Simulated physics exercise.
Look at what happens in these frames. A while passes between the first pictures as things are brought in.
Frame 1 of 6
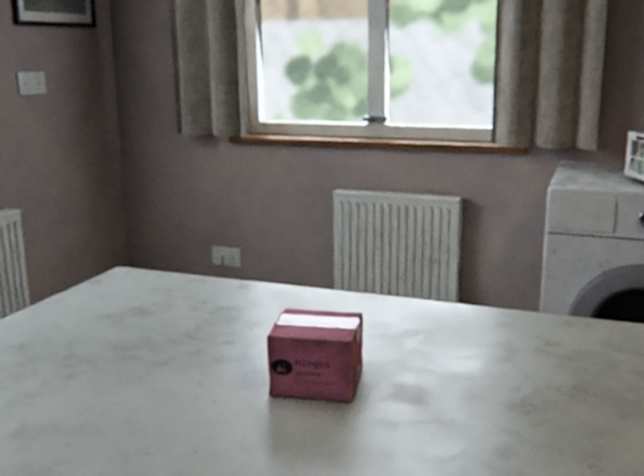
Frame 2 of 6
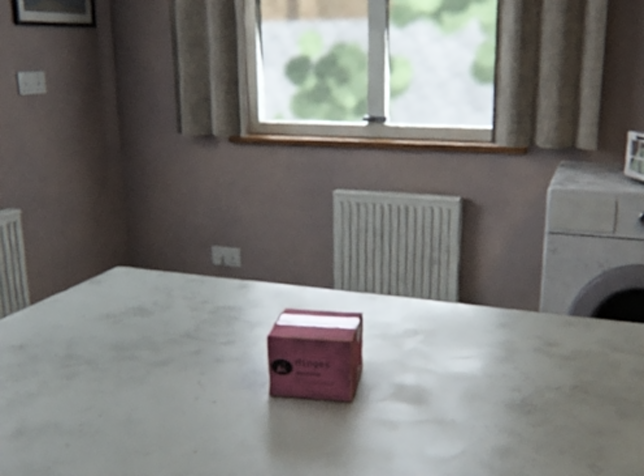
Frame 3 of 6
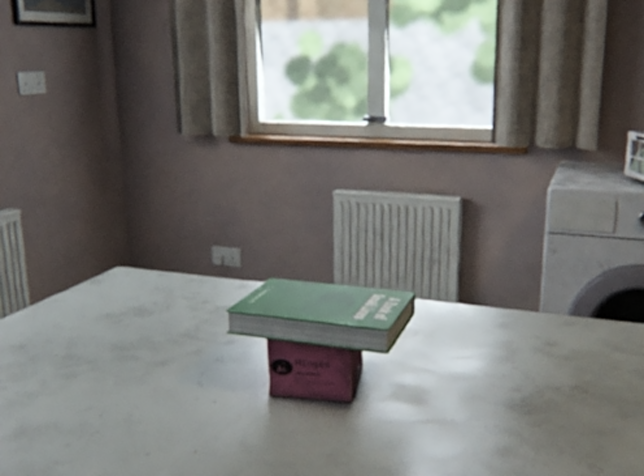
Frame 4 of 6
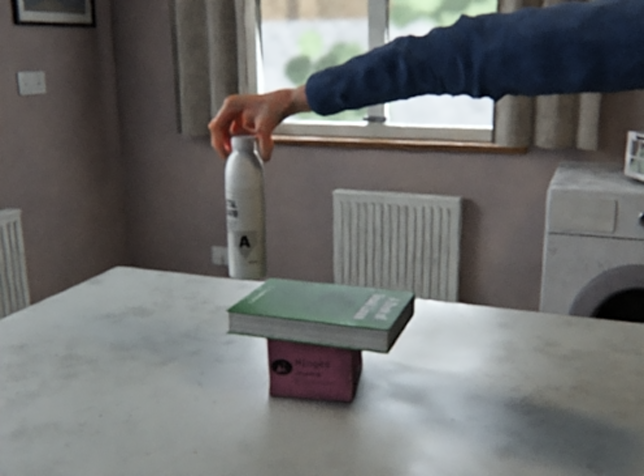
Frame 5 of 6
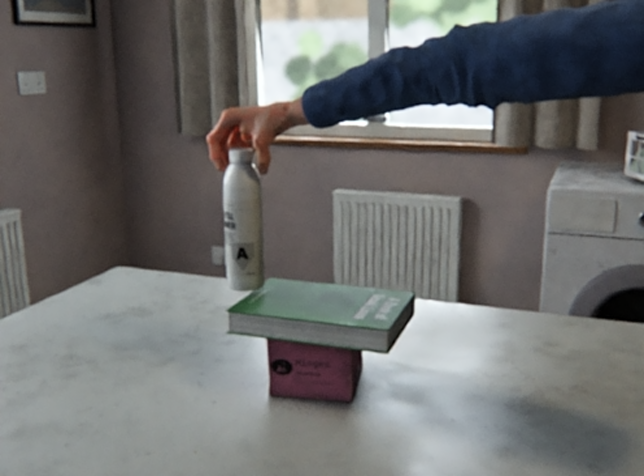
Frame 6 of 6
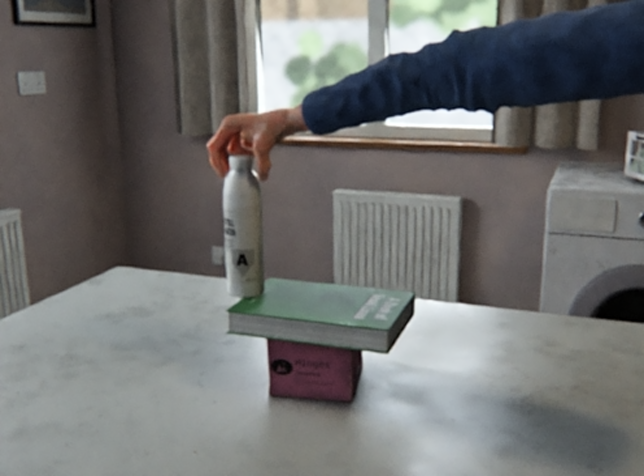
A hand in a blue sleeve lowered a white bottle onto the left end of a green book, which had appeared on top of a small pink box on the table, and kept hold of it.
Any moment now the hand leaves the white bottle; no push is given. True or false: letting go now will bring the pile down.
True.
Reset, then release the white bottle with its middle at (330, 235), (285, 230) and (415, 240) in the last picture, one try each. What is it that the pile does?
Lab note - try 1: No collapse; try 2: No collapse; try 3: Collapse.
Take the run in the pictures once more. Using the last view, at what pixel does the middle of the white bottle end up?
Around (169, 344).
Then, 0.50 s on from there, white bottle now fallen.
Then, 0.60 s on from there, things are still on the move.
In the end, fallen, white bottle; the other 2 unmoved. At the end, from the last picture's camera, white bottle near (169, 344). The pile loses its balance.
